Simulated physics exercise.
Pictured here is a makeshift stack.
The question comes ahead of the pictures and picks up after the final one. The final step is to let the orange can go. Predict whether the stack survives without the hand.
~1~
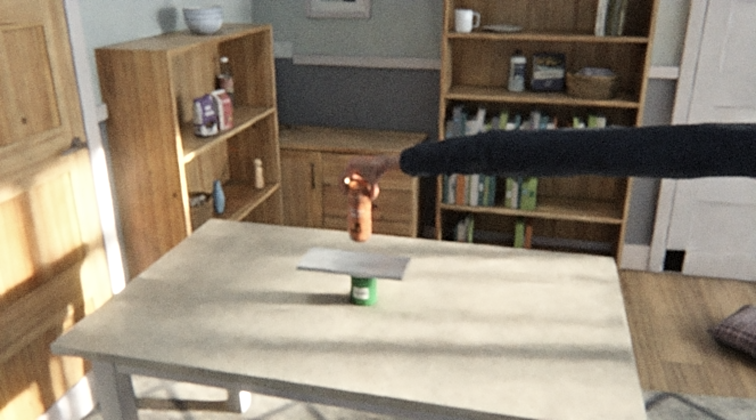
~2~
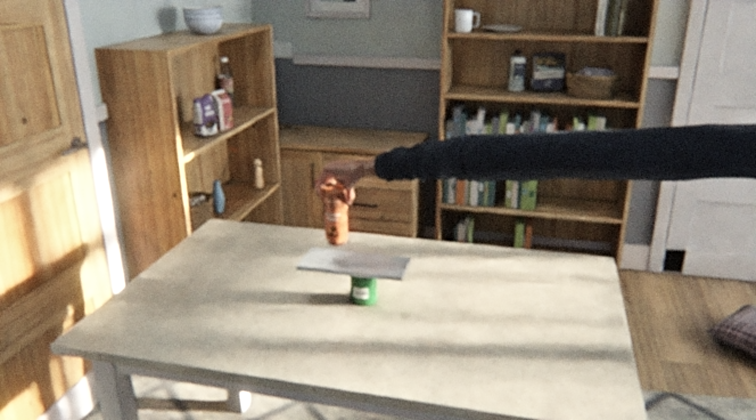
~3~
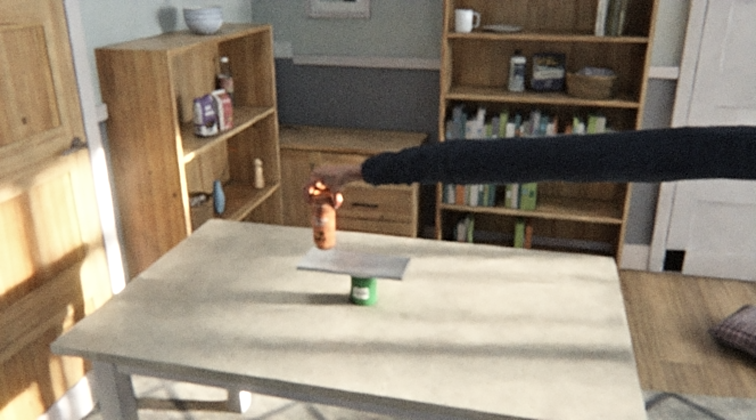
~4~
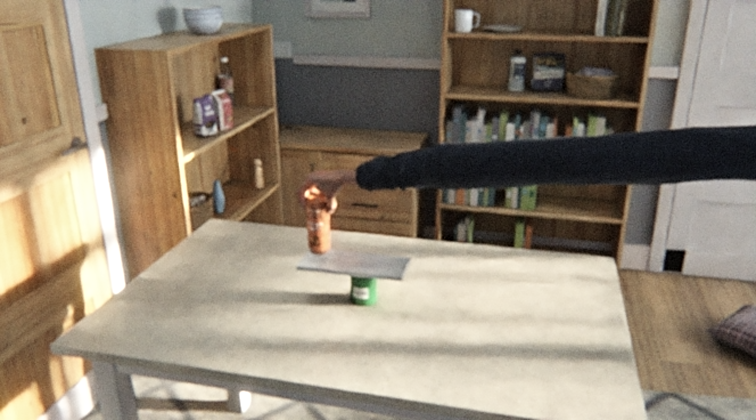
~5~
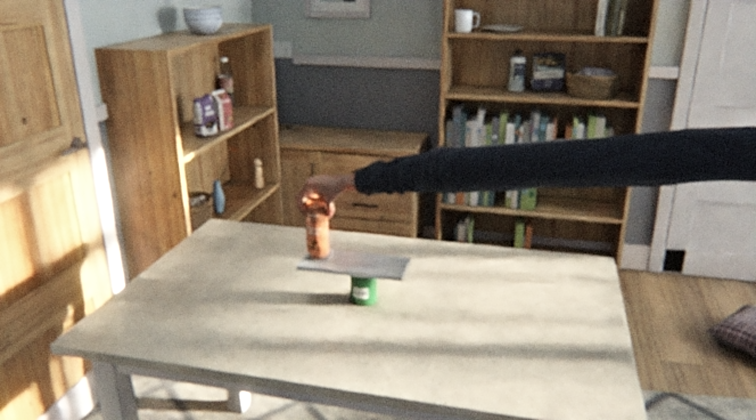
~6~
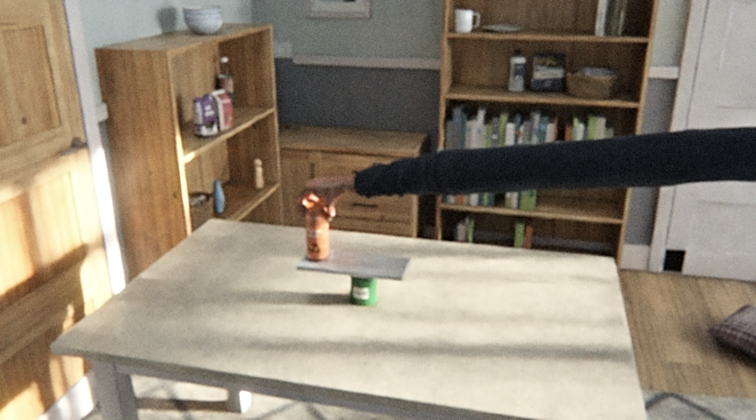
Oh, it doesn't remain fully standing, sadly.
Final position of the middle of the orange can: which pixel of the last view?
It finishes at about (260, 274).
Then, 0.30 s on from there, orange can now fallen; white board turned 34° from how it was put.
Then, 0.40 s on from there, white board turned 53° from how it was put.
Then, 0.60 s on from there, white board turned 36° from how it was put.
Then, 1.10 s on from there, white board now fallen.
In the end, fallen, orange can and white board; green jar unmoved. At the end, from the last picture's camera, orange can near (260, 274). The stack gives way.
